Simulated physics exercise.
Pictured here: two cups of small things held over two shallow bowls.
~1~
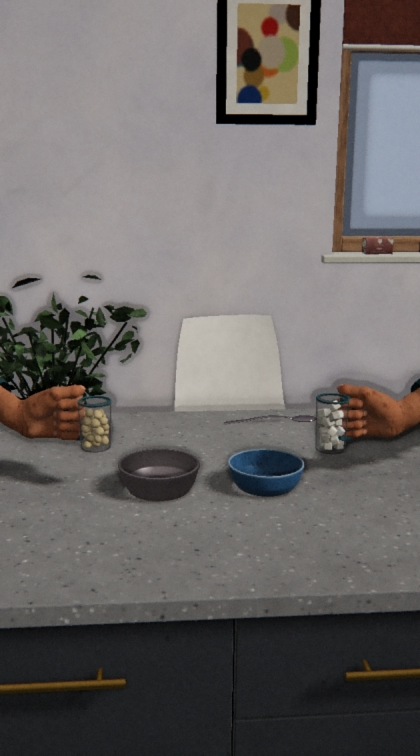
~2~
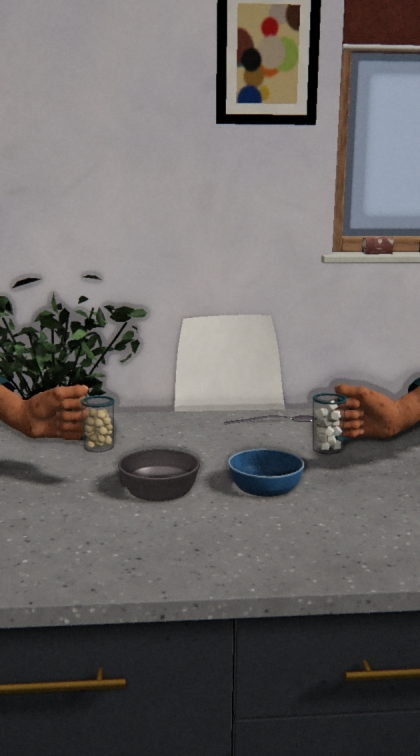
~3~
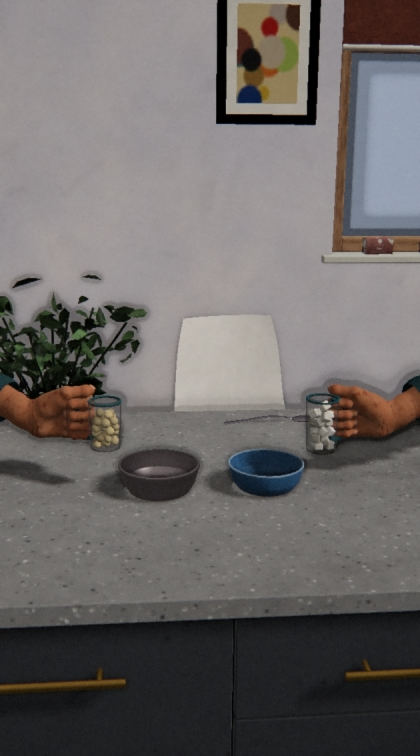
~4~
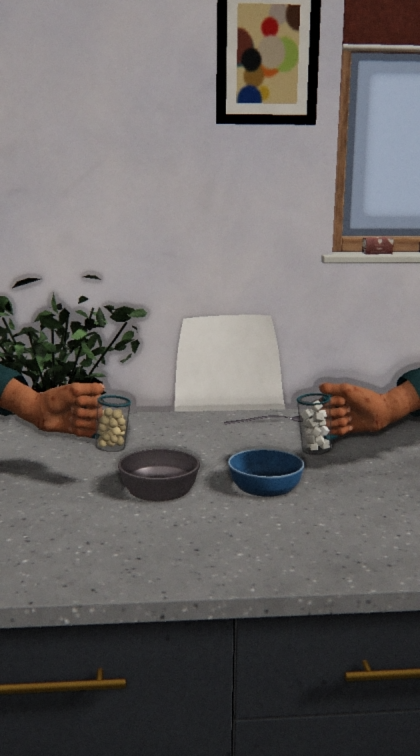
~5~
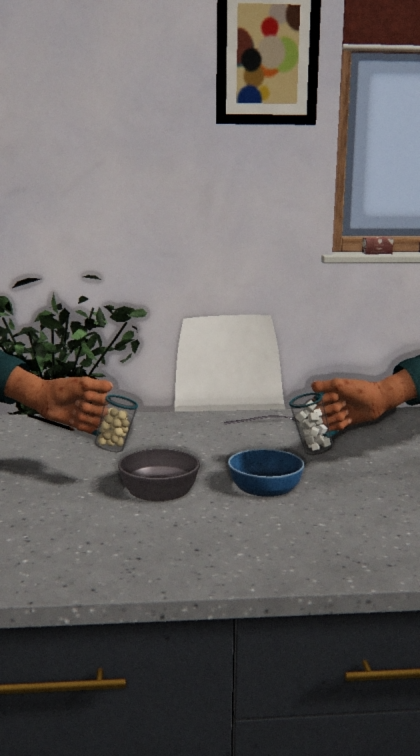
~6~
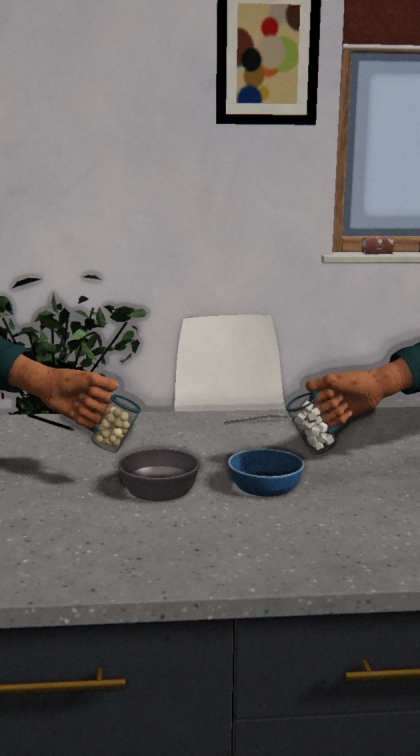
We see two hands holding clear cups, one of pale round nuts on the left and one of white pieces on the right, move inward beside a dark bowl and a blue bowl, then tilt the cups toward them.
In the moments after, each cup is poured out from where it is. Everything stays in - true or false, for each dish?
Left dish: True. Right: True.
Then, 0.28 s past the last view, left, all still in the cup; right, all still in the cup.
Then, 0.65 s past the last view, left, all still in the cup; right, all still in the cup.
Then, 1.03 s past the last view, left, all still in the cup; right, most still in the cup, a small part in the dish.
Finally, left, all in the dish, none outside the dish; right, all in the dish, none outside the dish.
